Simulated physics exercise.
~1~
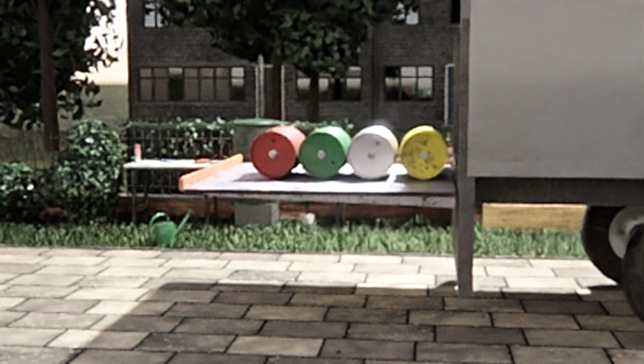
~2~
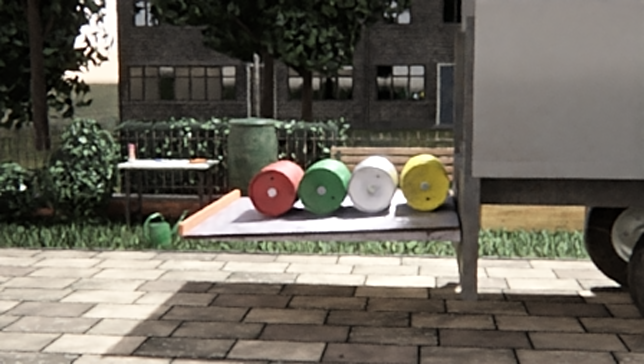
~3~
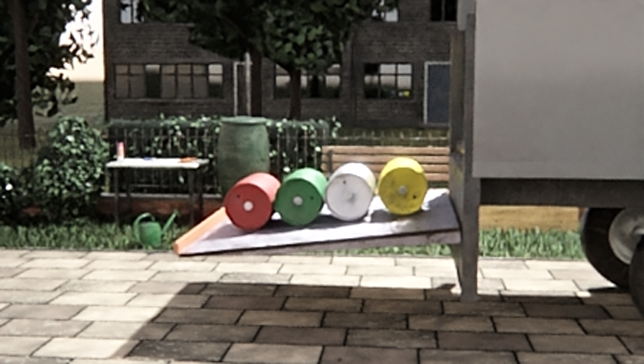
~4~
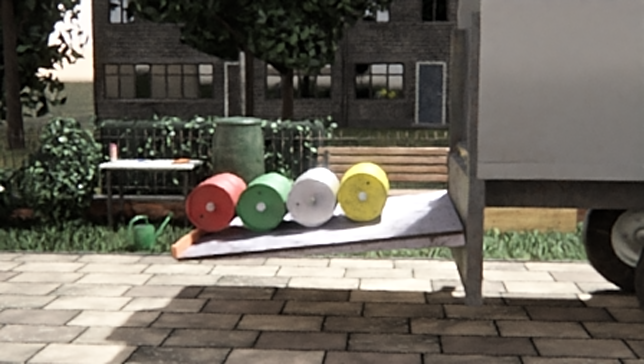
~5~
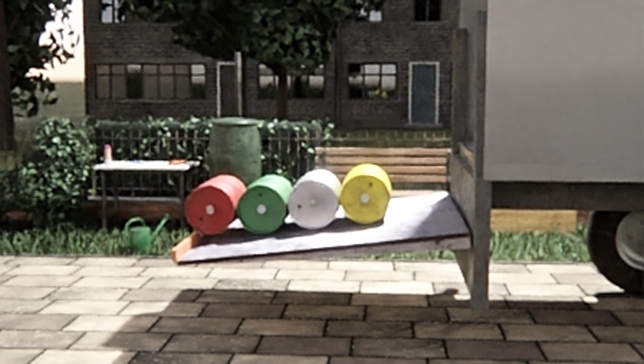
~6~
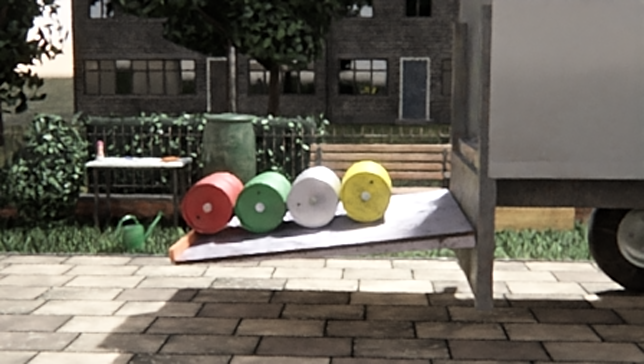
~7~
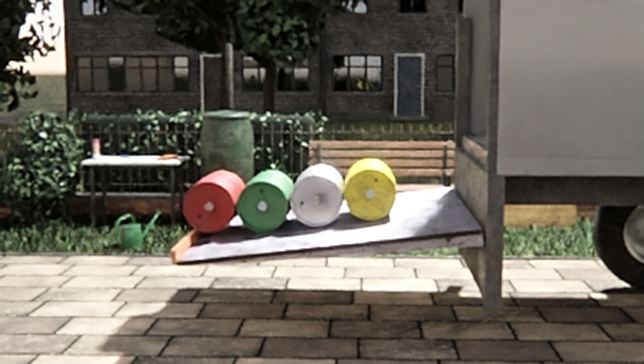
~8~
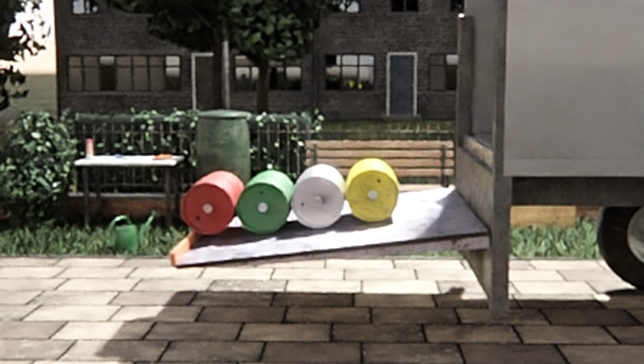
A platform at the back of a parked van sank and tipped down to the left, and the red, green, white and yellow kegs on it rolled a short way toward its raised orange edge, then stopped in a row, all still on the platform.
